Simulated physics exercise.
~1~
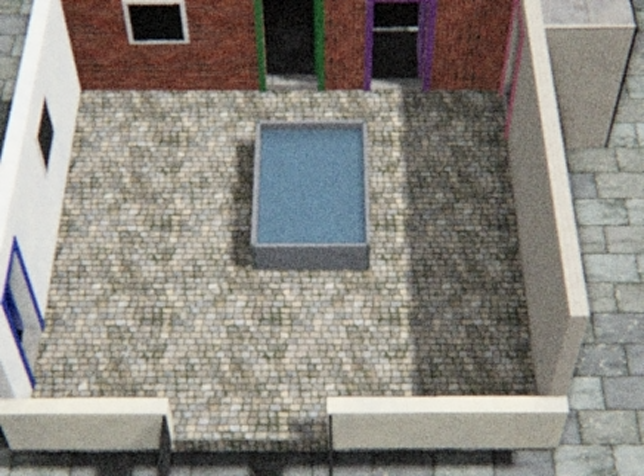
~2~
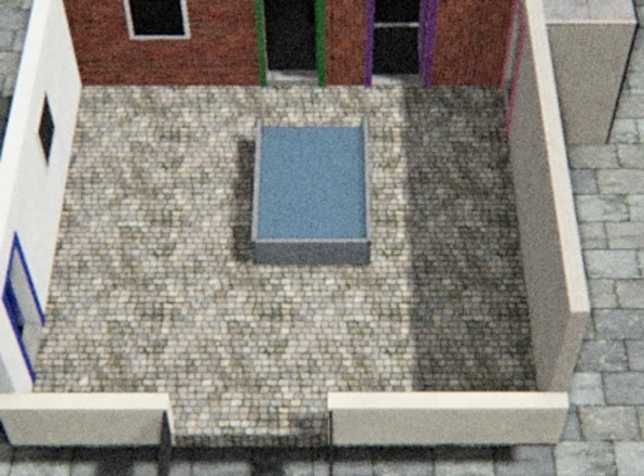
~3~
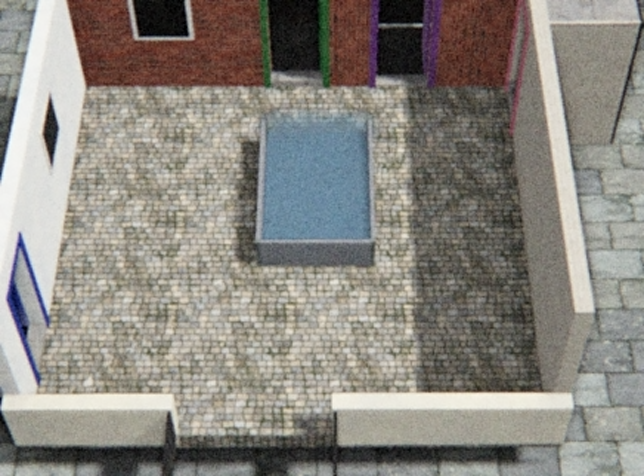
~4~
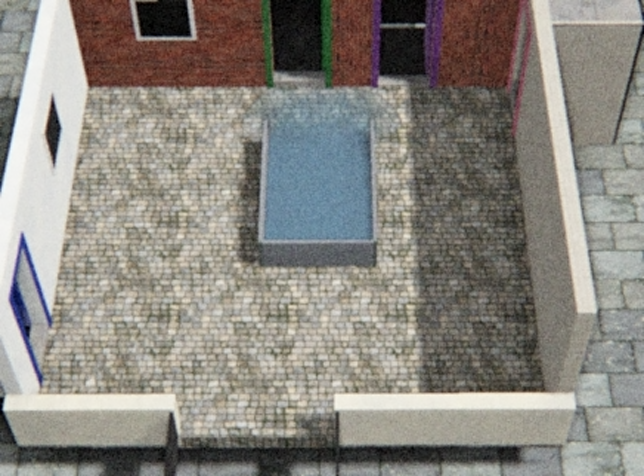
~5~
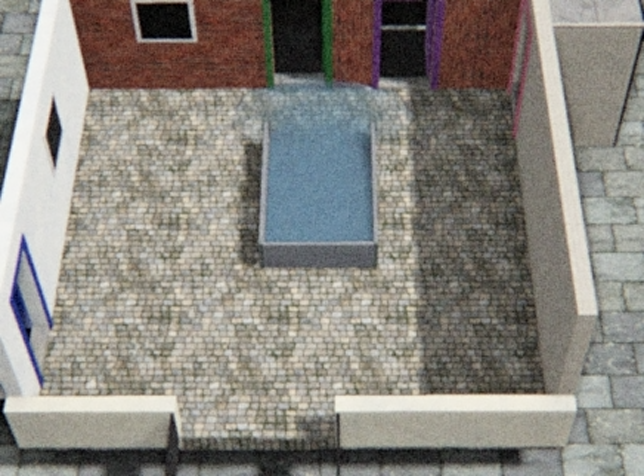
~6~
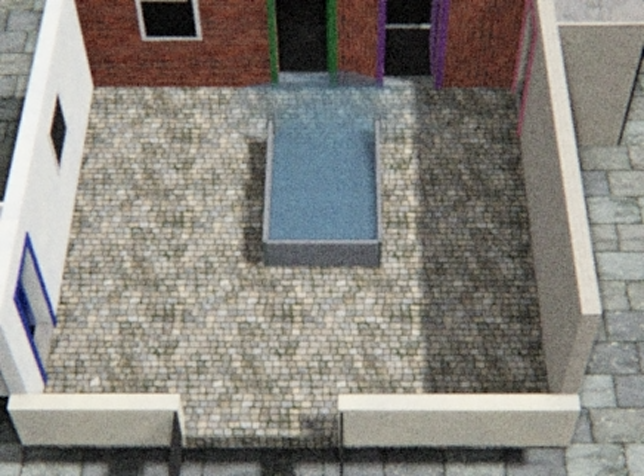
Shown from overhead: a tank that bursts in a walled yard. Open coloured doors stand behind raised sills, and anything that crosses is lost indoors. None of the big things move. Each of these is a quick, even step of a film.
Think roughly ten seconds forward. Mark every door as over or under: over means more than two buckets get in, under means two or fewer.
Pink door - under; green door - over; purple door - over; blue door - under.
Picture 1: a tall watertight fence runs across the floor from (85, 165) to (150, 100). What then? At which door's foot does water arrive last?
The door marked blue.
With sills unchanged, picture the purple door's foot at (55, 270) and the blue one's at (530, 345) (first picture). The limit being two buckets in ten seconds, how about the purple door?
Well, purple door comes up short in the end.
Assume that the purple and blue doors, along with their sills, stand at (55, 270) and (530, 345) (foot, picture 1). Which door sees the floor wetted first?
My answer: The green-painted one.
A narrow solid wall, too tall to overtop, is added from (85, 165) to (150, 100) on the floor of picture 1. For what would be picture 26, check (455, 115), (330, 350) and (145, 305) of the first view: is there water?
Taking the points in turn, they are inundated, high and dry and high and dry.
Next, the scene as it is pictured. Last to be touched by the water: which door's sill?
The blue one.
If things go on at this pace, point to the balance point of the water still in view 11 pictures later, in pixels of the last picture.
The balance point is around (324, 157).
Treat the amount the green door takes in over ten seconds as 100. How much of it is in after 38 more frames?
Roughly 100 percent.
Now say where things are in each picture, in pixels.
Still water in the open tank at (311, 184), in the first picture.
The front is at a hidden place, out from the gap on the open tank's far side, in the second picture.
Water pours out on the open tank's far side and has run to (376, 124), in the third picture.
Water pours out on the open tank's far side and has run to (385, 106), in the fourth picture.
Water pours out on the open tank's far side and has run to (388, 91), in the fifth picture.
Water pours out on the open tank's far side and has run to (413, 89), in the sixth picture.
A moment on, water covers 10 % of the floor; the pink door not reached, the green door over two buckets in, the purple door under two buckets in, the blue door not reached.
Next, water covers 20 % of the floor; the pink door wet at the sill, nothing in, the green door far over two buckets in, the purple door over two buckets in, the blue door not reached.
Then, water covers 30 % of the floor; the pink door wet at the sill, nothing in, the green door far over two buckets in, the purple door far over two buckets in, the blue door not reached.
Later, water covers 65 % of the floor; the pink door wet at the sill, nothing in, the green door far over two buckets in, the purple door far over two buckets in, the blue door wet at the sill, nothing in.
In the end, water covers 90 % of the floor; the pink door wet at the sill, nothing in, the green door far over two buckets in, the purple door far over two buckets in, the blue door wet at the sill, nothing in.
